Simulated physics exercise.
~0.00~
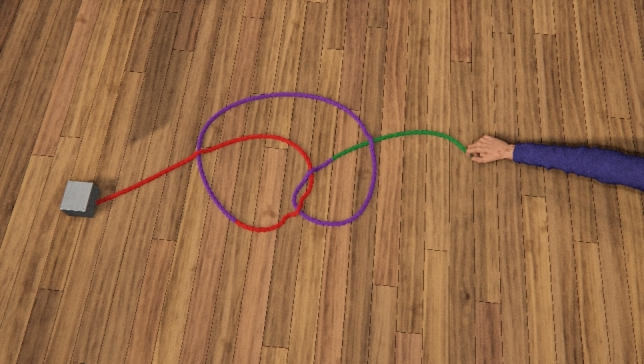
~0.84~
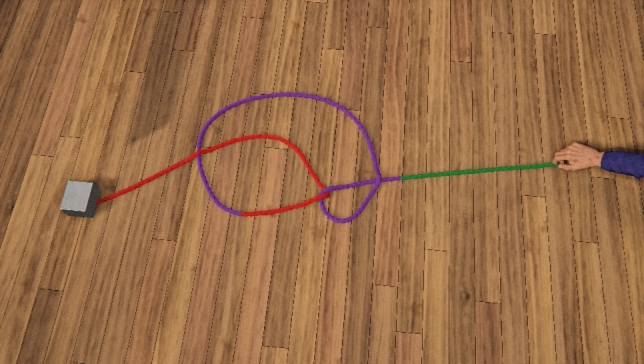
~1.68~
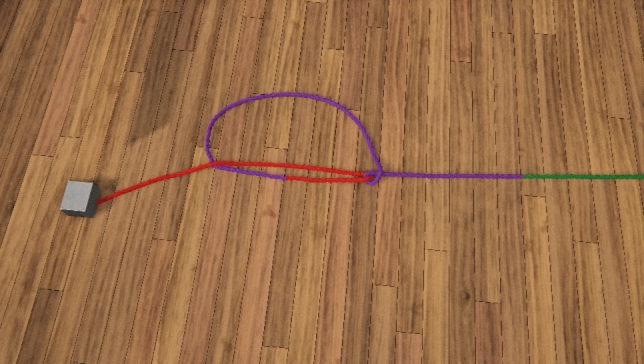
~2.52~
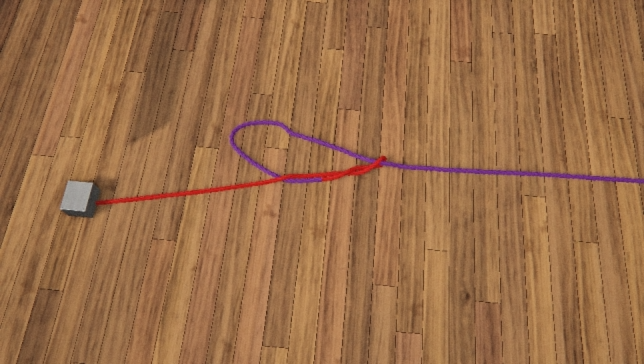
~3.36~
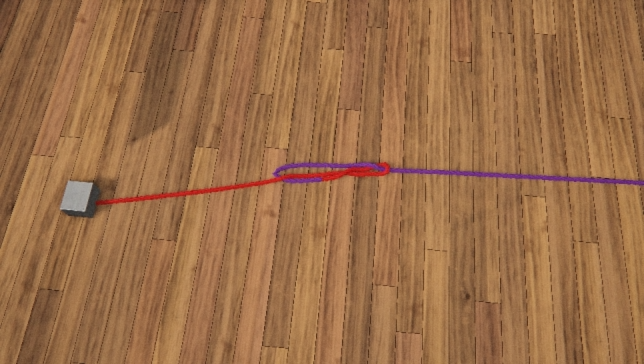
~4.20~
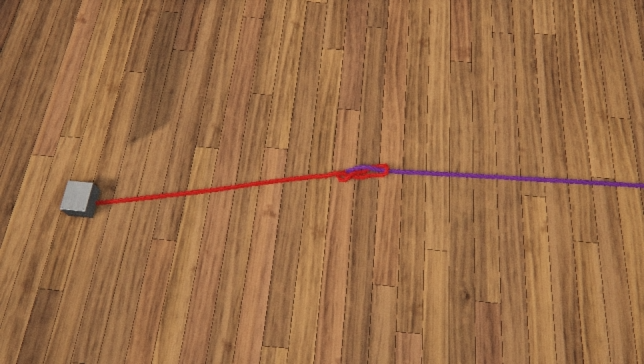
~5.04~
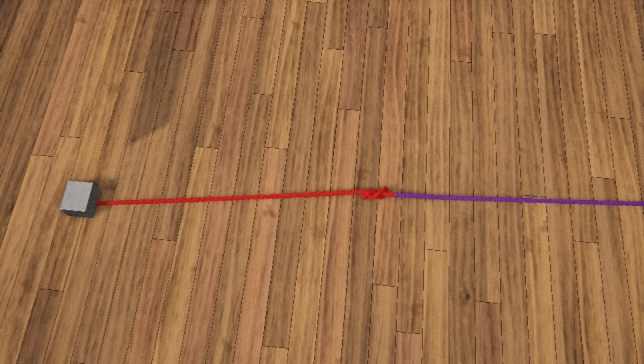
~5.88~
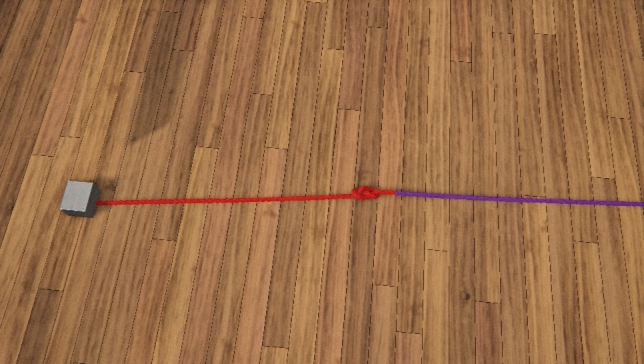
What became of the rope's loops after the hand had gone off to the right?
They kept shrinking until they tightened into a small, real knot, which was still there in the red part of the straightened rope.
